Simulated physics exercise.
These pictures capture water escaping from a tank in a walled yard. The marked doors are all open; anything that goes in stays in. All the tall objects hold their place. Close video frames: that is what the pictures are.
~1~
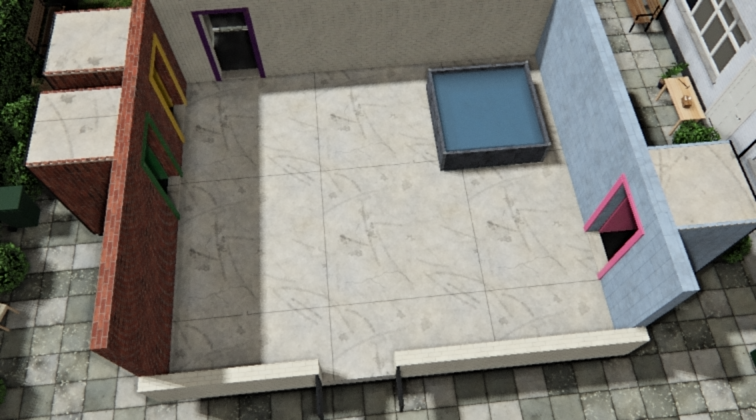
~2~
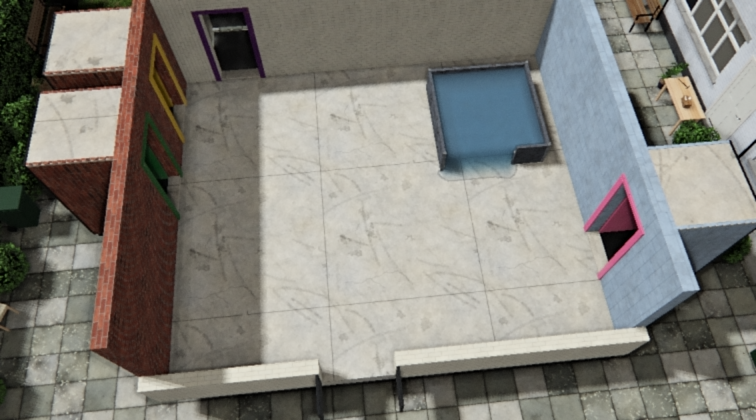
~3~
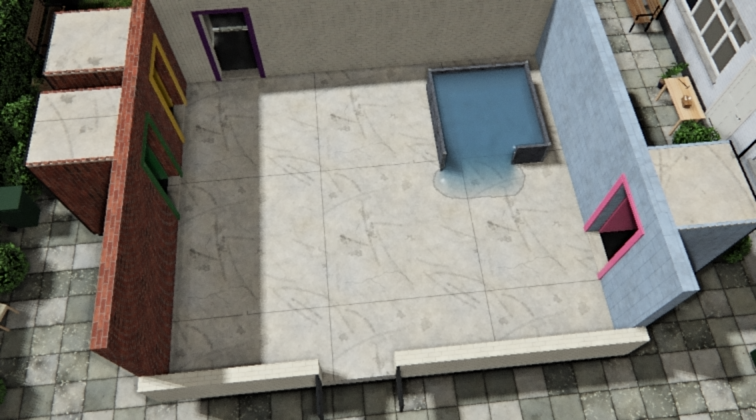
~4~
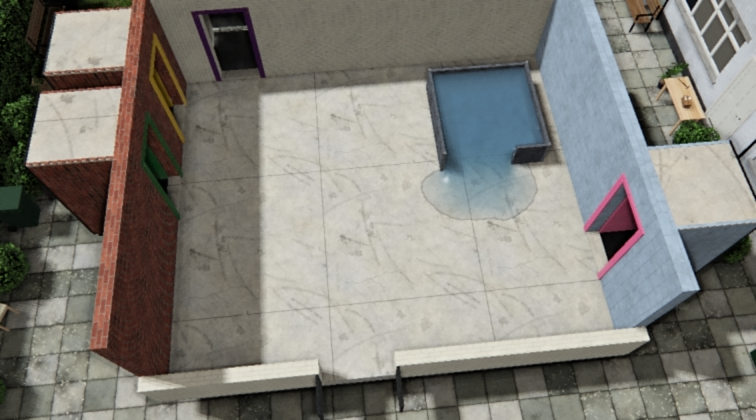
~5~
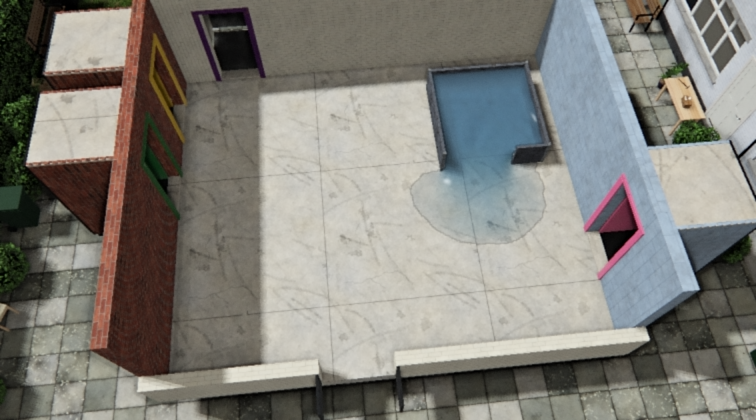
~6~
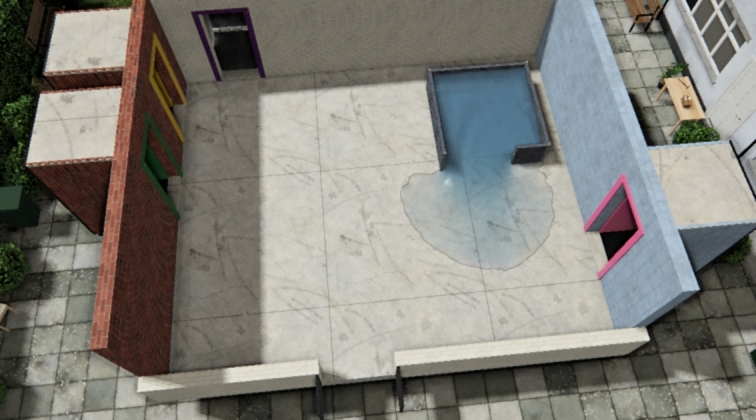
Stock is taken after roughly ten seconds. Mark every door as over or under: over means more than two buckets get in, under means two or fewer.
Green door - under; yellow door - under; purple door - under; pink door - over.
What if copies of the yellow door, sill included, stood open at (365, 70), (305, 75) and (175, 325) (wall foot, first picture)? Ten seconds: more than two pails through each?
Result, in listed order - doesn't reach the limit, doesn't reach the limit, gets past the limit.
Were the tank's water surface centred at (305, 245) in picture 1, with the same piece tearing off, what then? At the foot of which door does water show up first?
It's the green-painted one.
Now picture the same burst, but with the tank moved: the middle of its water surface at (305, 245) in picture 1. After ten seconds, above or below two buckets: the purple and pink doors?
Looking at it, purple breaks the limit and pink comes in under.
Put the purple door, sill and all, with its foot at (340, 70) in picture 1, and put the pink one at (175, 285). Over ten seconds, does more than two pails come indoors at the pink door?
The pink door is swamped.
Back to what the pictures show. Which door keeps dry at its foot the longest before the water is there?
Answer - the purple door.
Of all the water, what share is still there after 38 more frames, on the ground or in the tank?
Close to 92 in a hundred.
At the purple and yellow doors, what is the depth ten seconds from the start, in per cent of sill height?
Depth ratios, approx.: 180 and 60 percent.
A moment on, water covers 25 % of the floor; the green door not reached, the yellow door not reached, the purple door not reached, the pink door not reached.
Next, water covers 30 % of the floor; the green door not reached, the yellow door not reached, the purple door not reached, the pink door wet at the sill, nothing in.
Then, water covers 40 % of the floor; the green door not reached, the yellow door not reached, the purple door not reached, the pink door under two buckets in.
Later, water covers 55 % of the floor; the green door wet at the sill, nothing in, the yellow door not reached, the purple door not reached, the pink door over two buckets in.
In the end, water covers 75 % of the floor; the green door wet at the sill, nothing in, the yellow door wet at the sill, nothing in, the purple door under two buckets in, the pink door over two buckets in.
